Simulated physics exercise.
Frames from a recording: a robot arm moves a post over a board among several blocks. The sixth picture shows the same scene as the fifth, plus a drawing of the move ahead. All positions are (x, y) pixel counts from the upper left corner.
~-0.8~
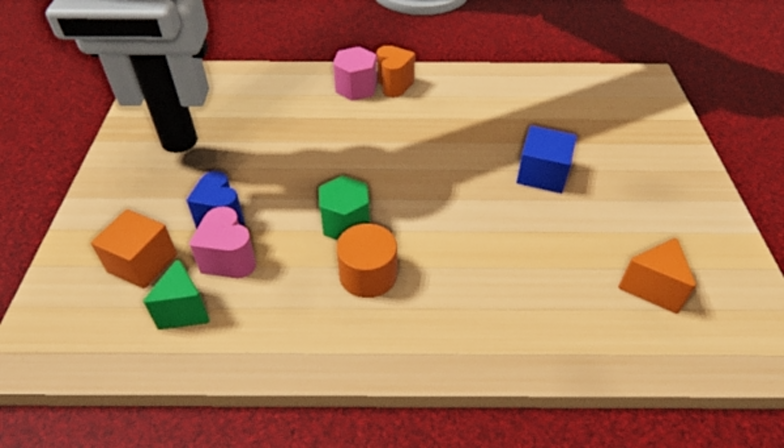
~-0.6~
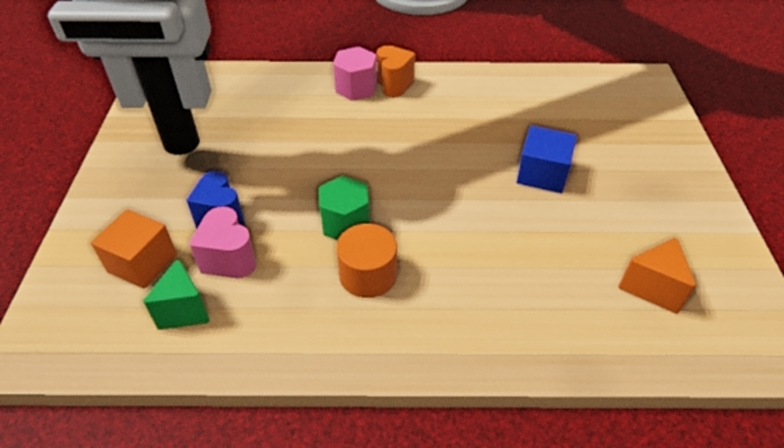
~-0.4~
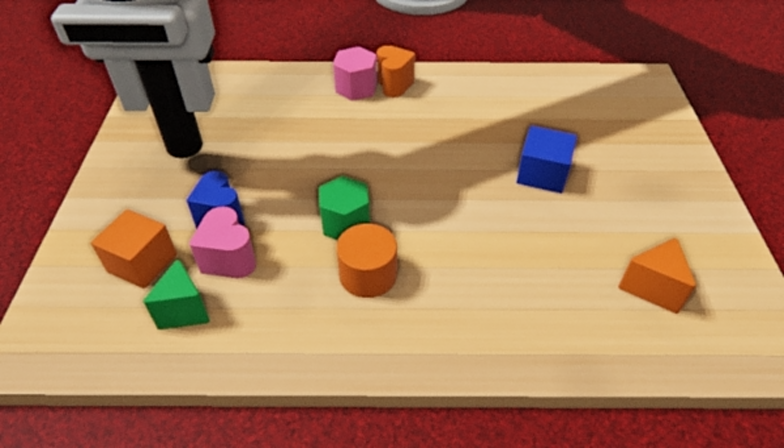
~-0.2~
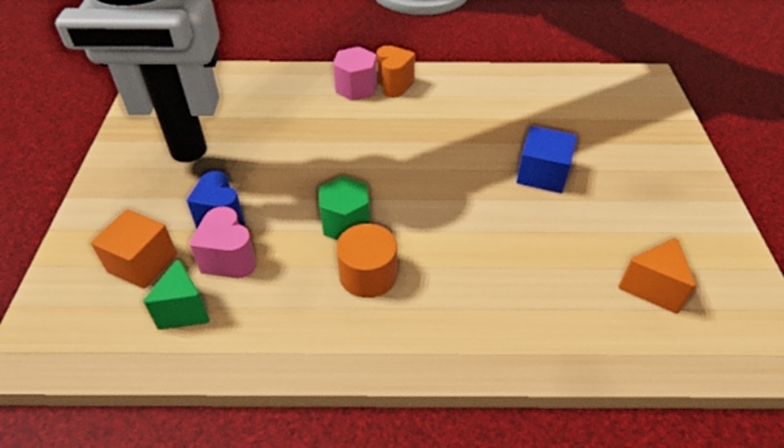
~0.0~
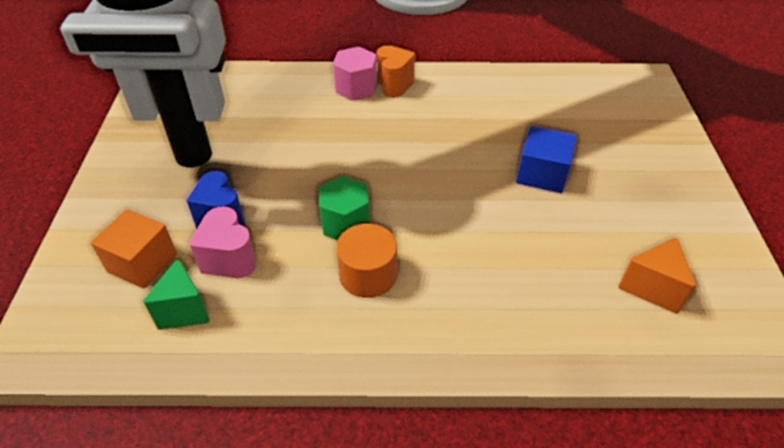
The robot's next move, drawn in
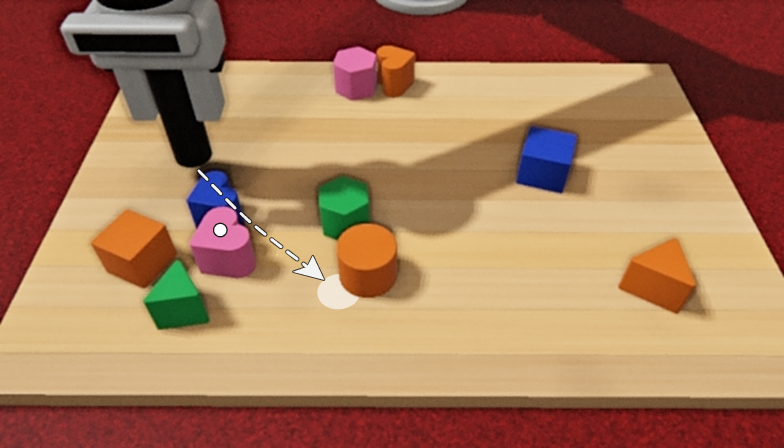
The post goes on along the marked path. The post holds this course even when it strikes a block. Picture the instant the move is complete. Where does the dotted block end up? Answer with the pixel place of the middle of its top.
I'd place it at (221, 295), taking the centre of its top.
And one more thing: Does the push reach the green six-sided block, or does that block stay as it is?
Once the path is done, it remains where it sat before.
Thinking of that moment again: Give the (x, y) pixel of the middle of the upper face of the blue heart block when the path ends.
At (288, 282).
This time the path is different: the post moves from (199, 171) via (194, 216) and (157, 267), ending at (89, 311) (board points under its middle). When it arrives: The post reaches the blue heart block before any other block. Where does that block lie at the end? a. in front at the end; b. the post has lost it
b.
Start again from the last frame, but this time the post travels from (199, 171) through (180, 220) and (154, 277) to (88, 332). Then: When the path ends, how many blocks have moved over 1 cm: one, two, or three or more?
Moved: 1.
Drawn move, from (199, 171) through (236, 209) and (283, 249) to (339, 291); the dot is on the pink heart block.
The first path, step by step. One third of the way, post at (233, 195); blue heart block at (229, 214), turned 15° clockwise; pink heart block at (221, 259), turned 15° clockwise.
Two thirds of the way, post at (281, 235); blue heart block at (268, 258), turned 40° clockwise; pink heart block at (221, 291), turned 80° clockwise.
At the end, post at (338, 277); blue heart block at (288, 282), turned 105° clockwise; pink heart block at (221, 295), turned 95° clockwise; green six-sided block still; orange circle at (388, 250).
